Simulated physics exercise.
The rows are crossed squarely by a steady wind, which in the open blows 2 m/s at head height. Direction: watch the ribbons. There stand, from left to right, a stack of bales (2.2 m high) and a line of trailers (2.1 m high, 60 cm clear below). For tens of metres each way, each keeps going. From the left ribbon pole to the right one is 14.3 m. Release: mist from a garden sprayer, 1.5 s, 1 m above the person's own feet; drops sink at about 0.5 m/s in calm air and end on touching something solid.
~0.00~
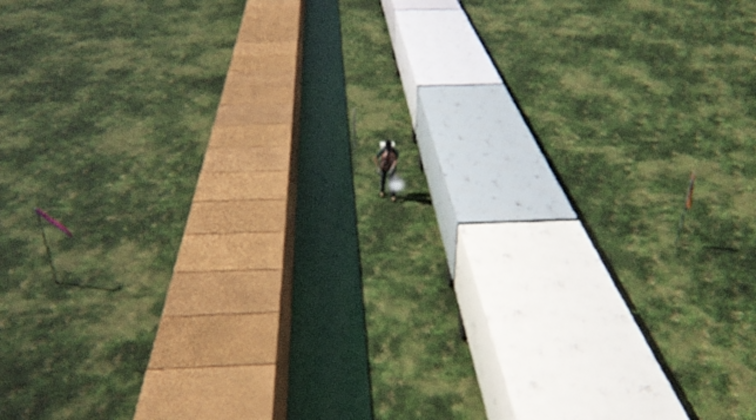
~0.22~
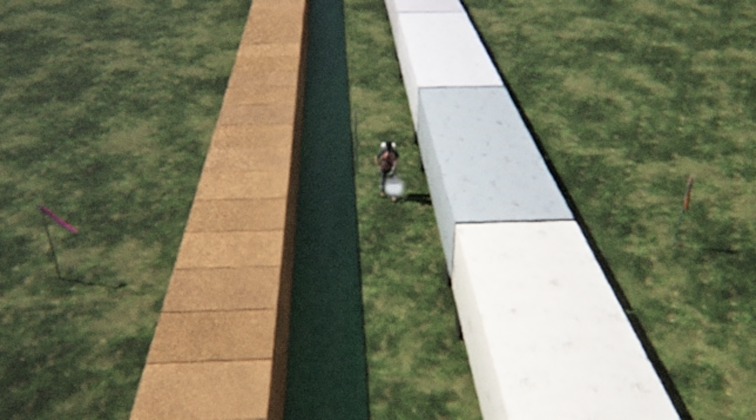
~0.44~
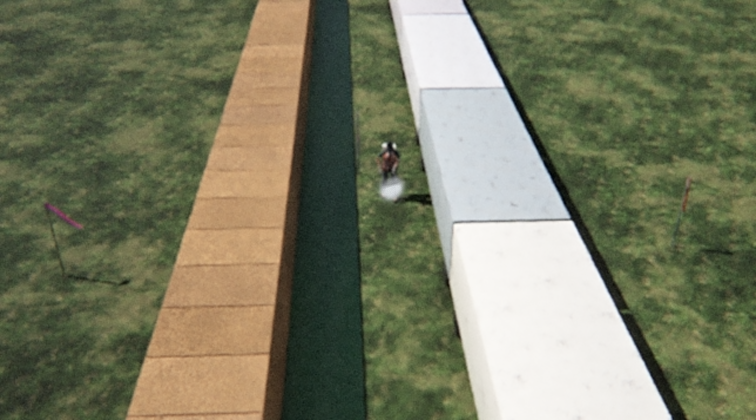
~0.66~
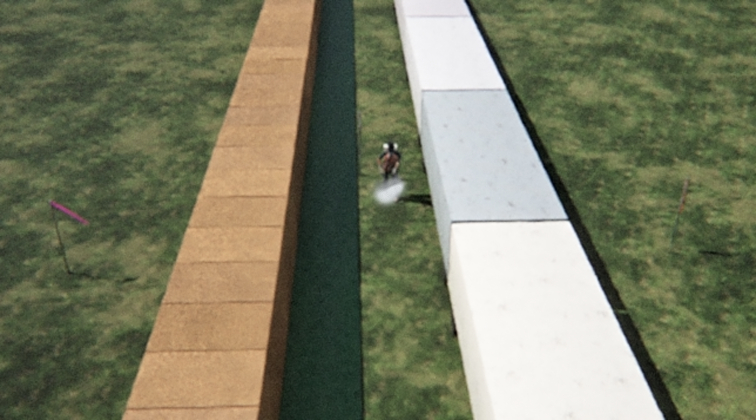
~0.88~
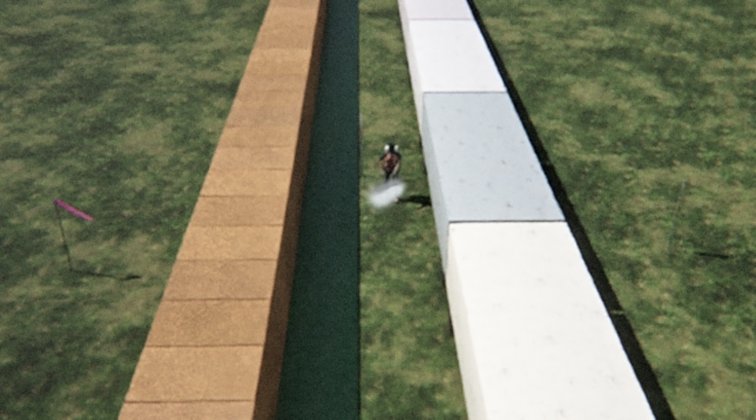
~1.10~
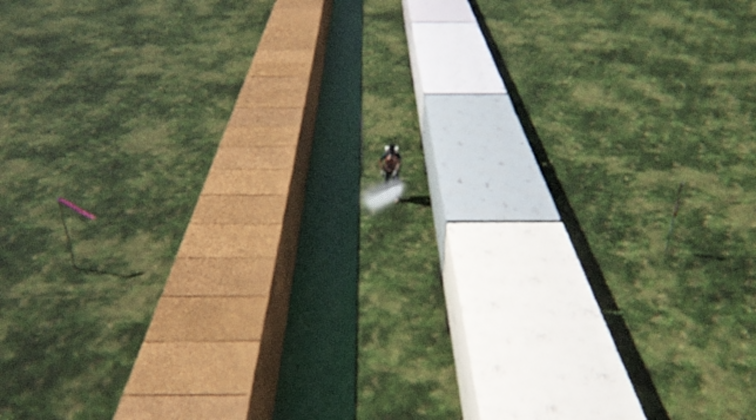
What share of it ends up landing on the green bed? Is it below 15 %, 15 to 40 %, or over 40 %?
It is above 40 %.
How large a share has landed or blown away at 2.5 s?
About 10 per cent.
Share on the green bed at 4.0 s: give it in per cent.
It comes to around 35 %.
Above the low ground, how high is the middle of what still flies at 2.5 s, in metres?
About 0.6 m high.
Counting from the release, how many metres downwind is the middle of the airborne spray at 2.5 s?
1.0 m.
After 2.5 s, 5 % lies on the green bed; 11 % has touched down or left; the middle of what still flies is 0.6 m above the low ground, near (356, 199).
After 4.0 s, 37 % lies on the green bed; 48 % has touched down or left; the middle of what still flies is 0.6 m above the low ground, near (338, 199).
After 8.0 s, 75 % lies on the green bed; 86 % has touched down or left; the middle of what still flies is 1.1 m above the low ground, near (319, 181).
After 20.0 s, 86 % lies on the green bed; 98 % has touched down or left.
After 45.0 s, 87 % lies on the green bed; 100 % has touched down or left.
